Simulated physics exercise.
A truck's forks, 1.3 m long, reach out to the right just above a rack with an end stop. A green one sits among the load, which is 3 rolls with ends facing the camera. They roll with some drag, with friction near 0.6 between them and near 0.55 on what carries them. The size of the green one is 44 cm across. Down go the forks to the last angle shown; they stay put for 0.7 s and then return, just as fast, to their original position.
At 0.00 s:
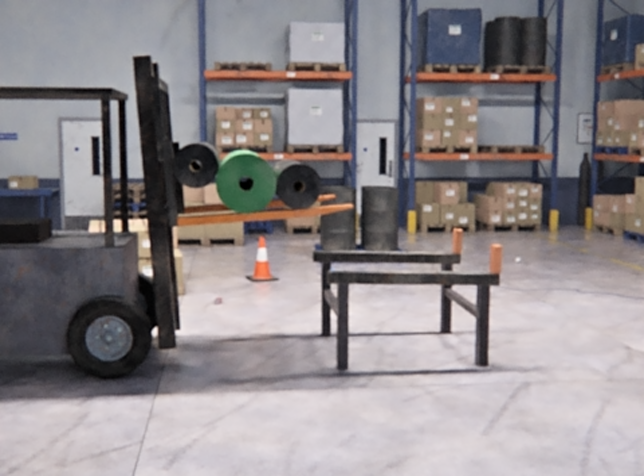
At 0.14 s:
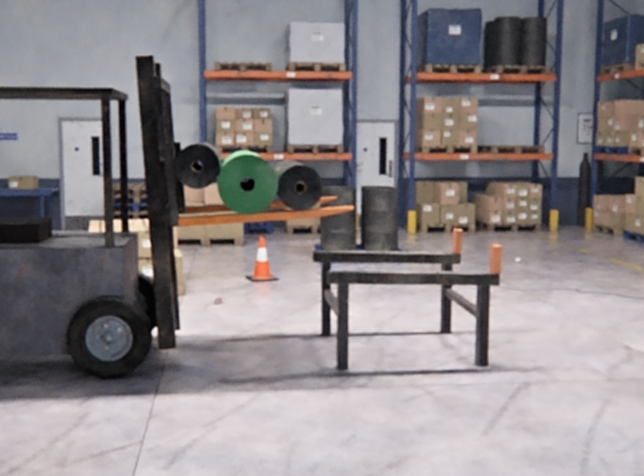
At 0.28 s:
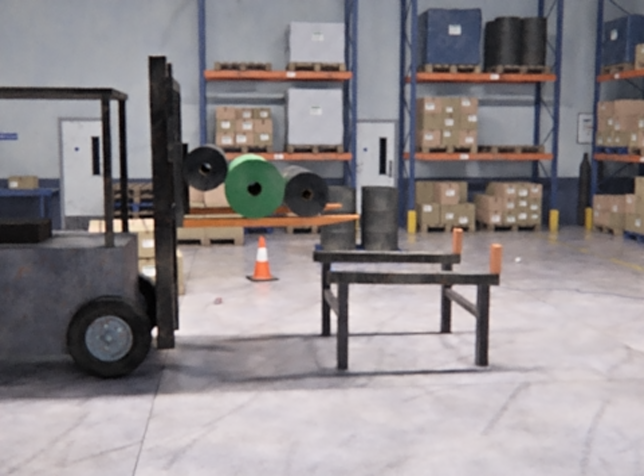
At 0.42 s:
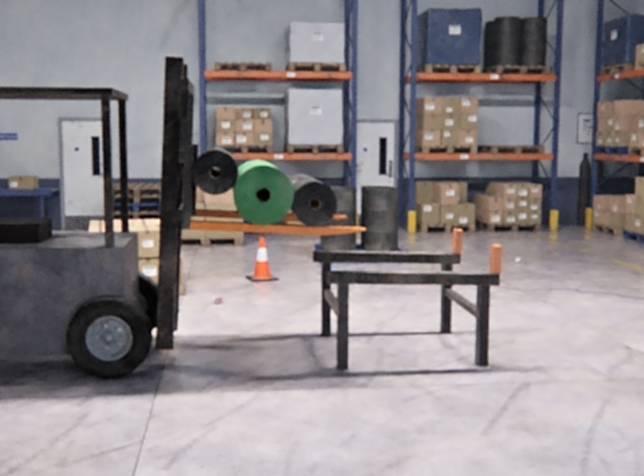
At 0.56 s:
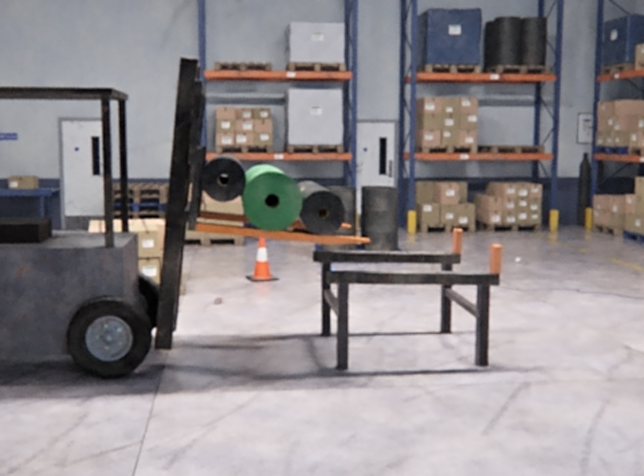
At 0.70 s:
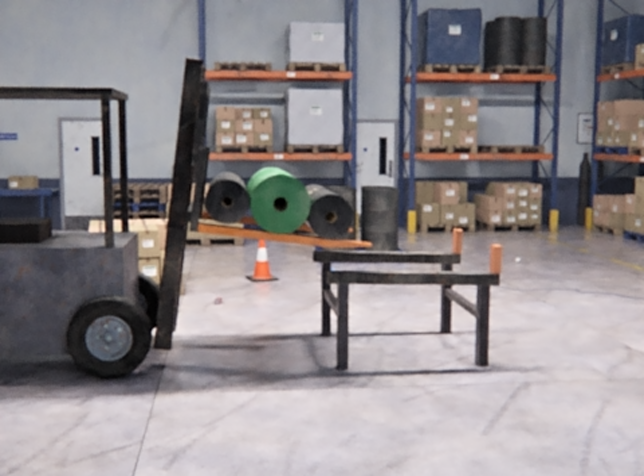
A green roll between two dark ones shifted gradually to the right on a forklift's orange forks as the mast leaned forward and the forks tilted from slightly upward to pointing downward near a low rack.
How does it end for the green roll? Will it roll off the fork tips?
As for green, it does not stay on.
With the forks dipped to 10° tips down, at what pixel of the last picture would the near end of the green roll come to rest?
(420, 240), roughly.
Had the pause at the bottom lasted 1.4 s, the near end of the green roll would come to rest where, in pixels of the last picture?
Near (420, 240).
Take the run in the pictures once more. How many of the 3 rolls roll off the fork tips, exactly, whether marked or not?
Exactly 2.
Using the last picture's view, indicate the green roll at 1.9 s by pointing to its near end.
I'd point to somewhere near (384, 195).
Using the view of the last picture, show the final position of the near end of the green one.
Near pixel (424, 244).
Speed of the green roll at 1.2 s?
It's travelling at about 0.7 m/s.
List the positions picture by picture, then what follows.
Green at (246, 183); forks 4° tips up; tips at (348, 207); 2 of the 3 lie directly on the forks, in the first picture.
Green at (248, 184); forks 3° tips up, in the second picture.
Green at (255, 189); forks 1° tips up, in the third picture.
Green at (263, 195); forks 3° tips down; tips at (361, 230), in the fourth picture.
Green at (272, 201); forks 6° tips down, in the fifth picture.
Green at (280, 204); forks 7° tips down; tips at (367, 245), in the sixth picture.
After 1.2 s, green is on the forks, 45 cm from the tips, rolling right; 0 of 3 have left the forks.
After 1.9 s, green is in the air, 95 cm from the rack's far end, rolling right; 2 of 3 have left the forks.
At rest (6.5 s), green is on the rack, 60 cm from the rack's far end; 2 of 3 have left the forks.
